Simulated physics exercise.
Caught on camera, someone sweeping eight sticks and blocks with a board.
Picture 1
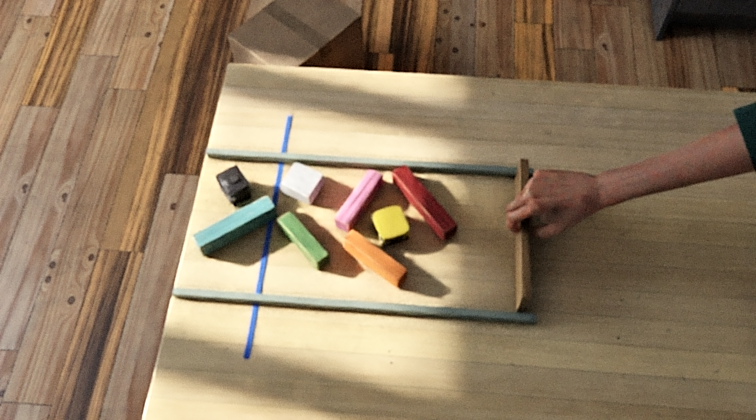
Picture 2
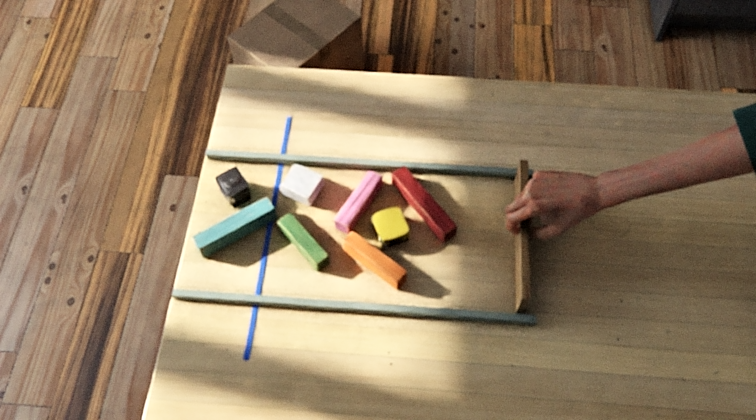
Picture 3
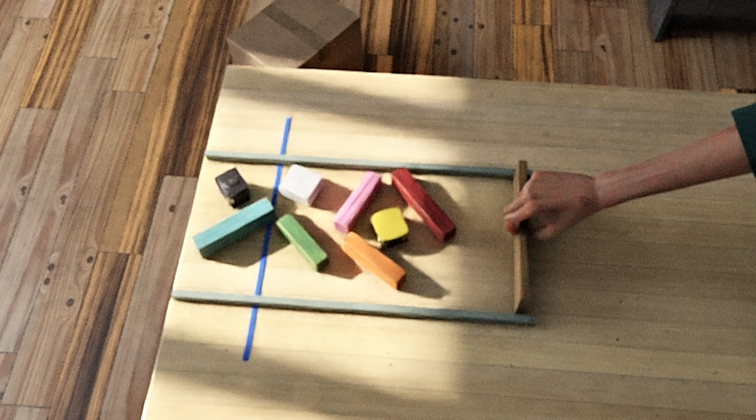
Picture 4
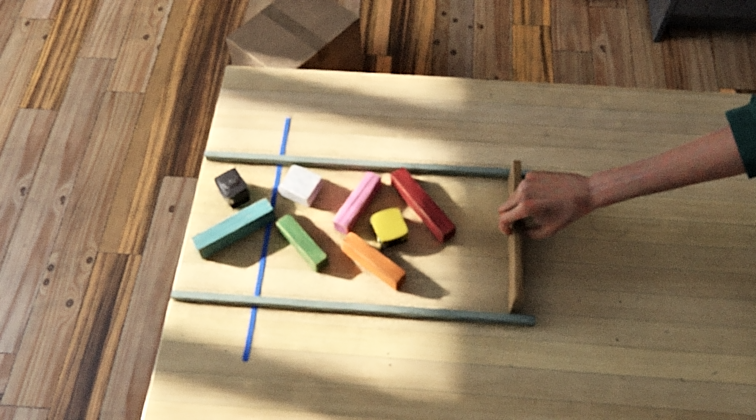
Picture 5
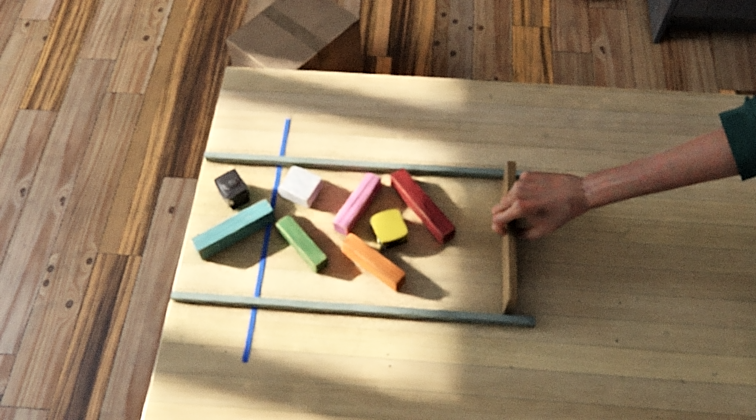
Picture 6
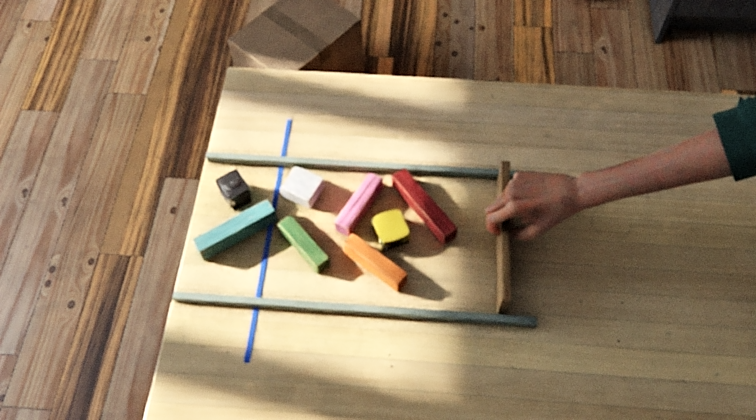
Wooden board gripped by a hand sliding slightly left between two rails, while eight colourful sticks and blocks lie still on a table.
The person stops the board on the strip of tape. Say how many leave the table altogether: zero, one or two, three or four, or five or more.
The number that fall off is zero.
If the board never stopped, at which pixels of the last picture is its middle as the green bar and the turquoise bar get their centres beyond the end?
Its middle is around (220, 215) and around (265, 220).
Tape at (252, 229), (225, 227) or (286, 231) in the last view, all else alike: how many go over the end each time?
It would be 2, 4 and 0.
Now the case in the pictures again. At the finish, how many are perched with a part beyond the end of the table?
3 of them.
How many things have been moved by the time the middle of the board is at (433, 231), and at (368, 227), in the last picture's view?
By then 1, and 5.
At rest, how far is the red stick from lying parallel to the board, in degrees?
Roughly 0° out of line.
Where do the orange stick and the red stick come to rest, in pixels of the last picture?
Near (232, 252) and (266, 197).
Soon after, none off yet; black case at rest near (234, 190); turquoise bar at rest near (236, 230); white block at rest near (303, 187).
After that, none off yet; black case at rest near (234, 190); turquoise bar at rest near (236, 230); white block at rest near (301, 186).
And then, none off yet; black case moving near (226, 192); turquoise bar displaced a little near (207, 238); white block displaced well along near (249, 178).
In the end, the number that fall off is zero.
